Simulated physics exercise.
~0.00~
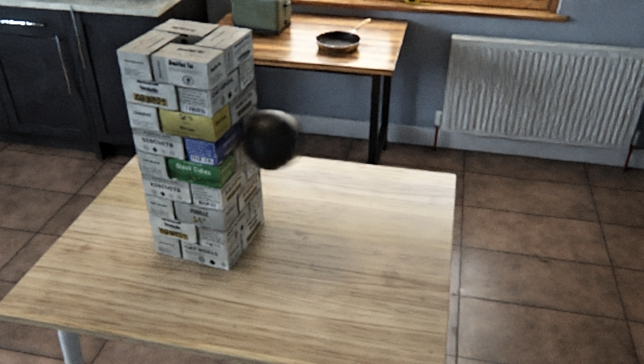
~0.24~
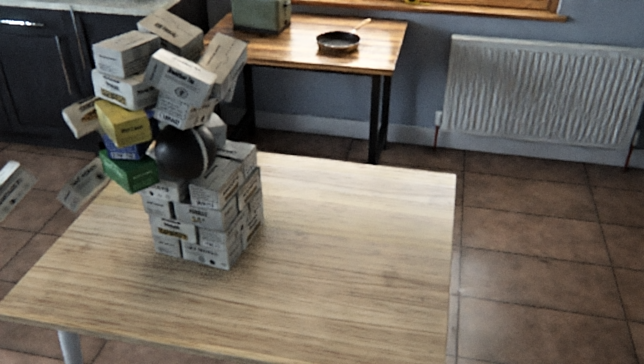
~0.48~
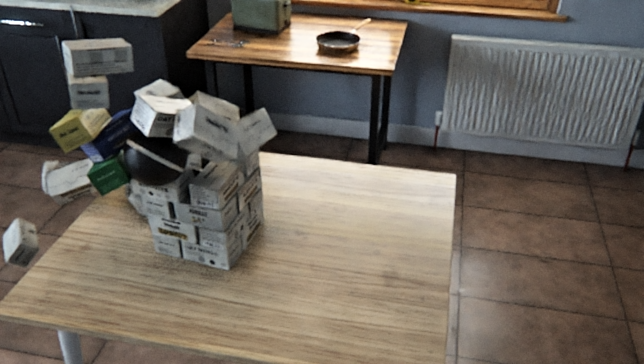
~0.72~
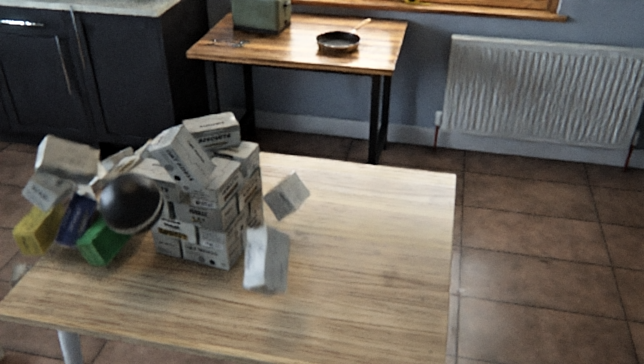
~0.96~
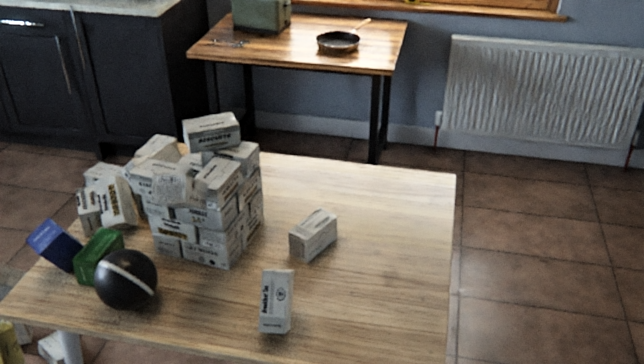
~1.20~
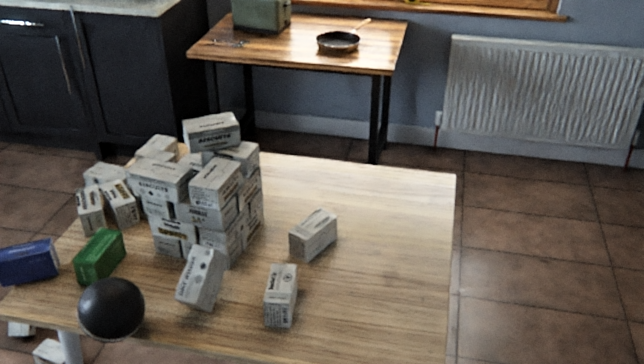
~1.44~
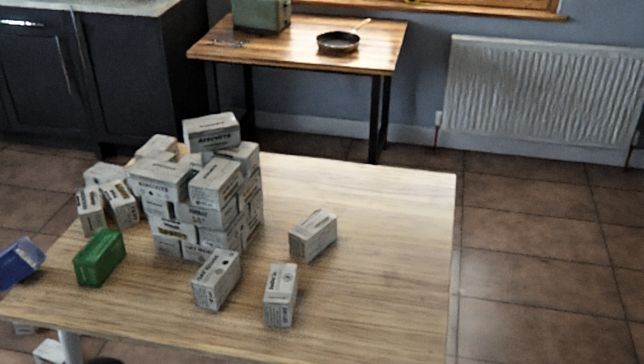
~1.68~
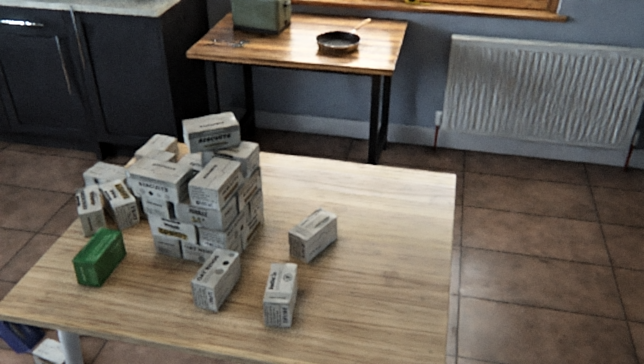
The video shows a dark ball striking a tall stack of tea packets on a wooden table, knocking its upper part apart to the left. The ball and several packets, including the yellow and blue ones, drop off the table, leaving the lower stack standing and the green packet on its side.
